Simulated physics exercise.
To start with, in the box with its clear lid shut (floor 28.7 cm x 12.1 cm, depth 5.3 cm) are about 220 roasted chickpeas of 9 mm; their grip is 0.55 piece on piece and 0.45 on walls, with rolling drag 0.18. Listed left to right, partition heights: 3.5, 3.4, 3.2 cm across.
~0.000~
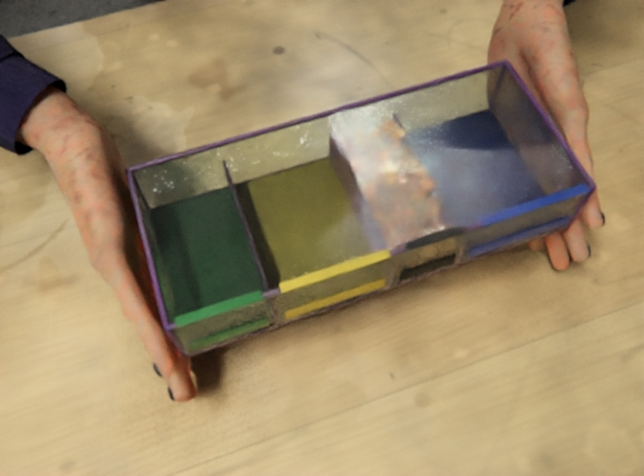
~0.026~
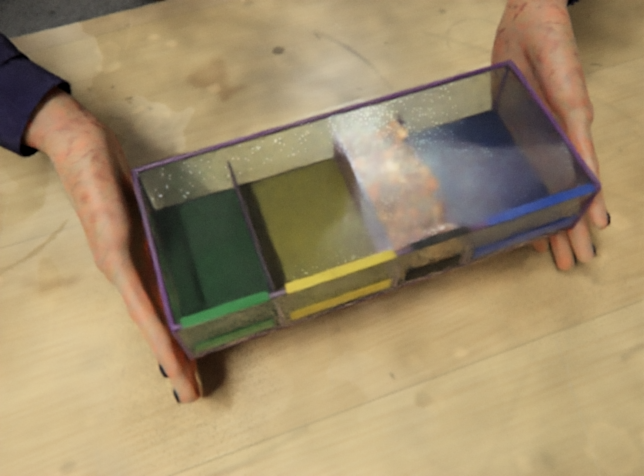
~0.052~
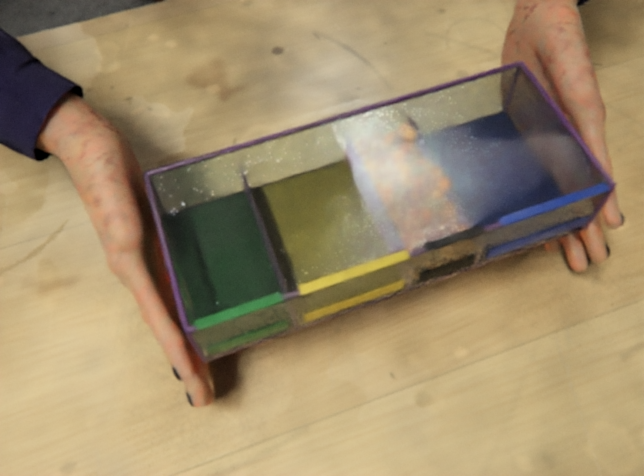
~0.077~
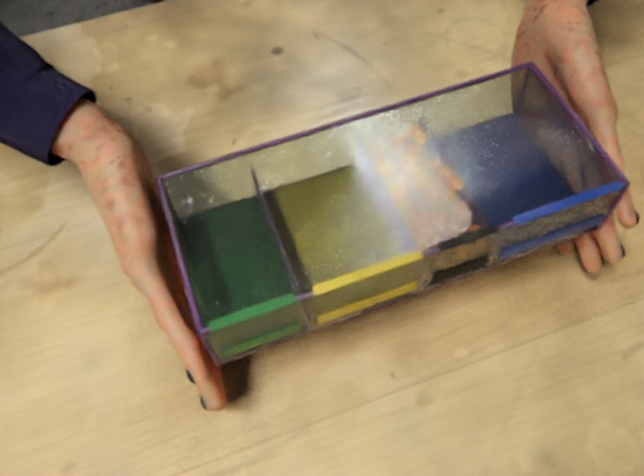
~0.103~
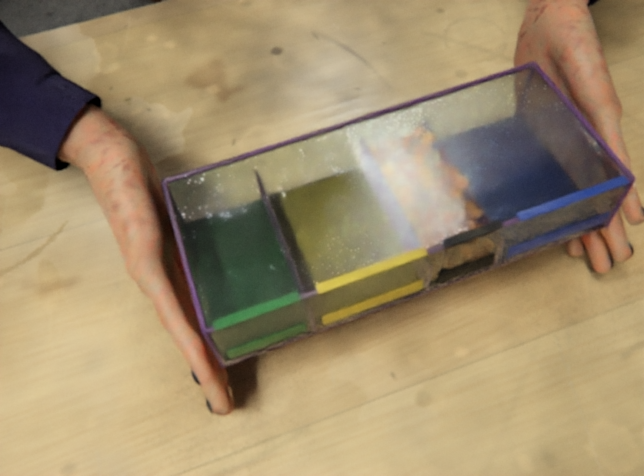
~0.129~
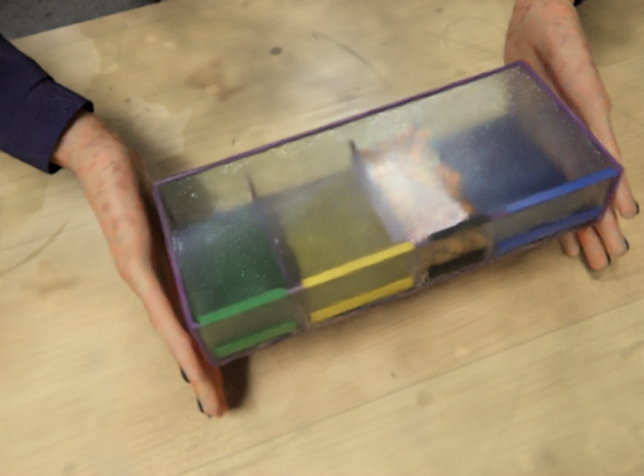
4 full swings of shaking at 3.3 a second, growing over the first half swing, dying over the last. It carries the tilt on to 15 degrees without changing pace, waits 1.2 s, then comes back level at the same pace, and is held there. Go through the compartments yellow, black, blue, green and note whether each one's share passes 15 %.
Outcome: Yellow compartment: Passes. Black compartment: Passes. Blue compartment: Falls short. Green compartment: Falls short.
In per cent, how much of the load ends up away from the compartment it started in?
Share displaced from original compartment: Approx. 30 %.
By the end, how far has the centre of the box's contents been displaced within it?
From start to finish it ends up roughly 2.0 cm away.
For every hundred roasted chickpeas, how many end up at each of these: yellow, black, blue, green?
In per cent: Yellow 20; black 70; blue 10; green 0.
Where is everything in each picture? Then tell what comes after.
In the first picture, box at (392, 257); tilt 0 degrees; moved 0.0 cm; black 100 %.
In the second picture, box at (398, 258); tilt 0 degrees; moved 0.4 cm.
In the third picture, box at (412, 258); tilt 1 degrees; moved 1.2 cm.
In the fourth picture, box at (425, 258); tilt 3 degrees; moved 2.1 cm.
In the fifth picture, box at (429, 256); tilt 5 degrees; moved 2.4 cm; low side back.
In the sixth picture, box at (417, 250); tilt 8 degrees; moved 1.7 cm; low side back; black 100 %. It turns about 120 degrees a second.
After 0.65 s, tilt 15 degrees; yellow 15 %, black 80 %, blue 5 %; middle of all pieces near (411, 194).
After 1.08 s, tilt 15 degrees; yellow 15 %, black 75 %, blue 10 %; middle of all pieces near (386, 191).
After 1.48 s, tilt 15 degrees; yellow 20 %, black 70 %, blue 10 %; middle of all pieces near (371, 191).
After 1.86 s, tilt 0 degrees; yellow 20 %, black 70 %, blue 10 %; middle of all pieces near (367, 185).
At rest (2.1 s), yellow 20 %, black 70 %, blue 10 %, green 0 %.
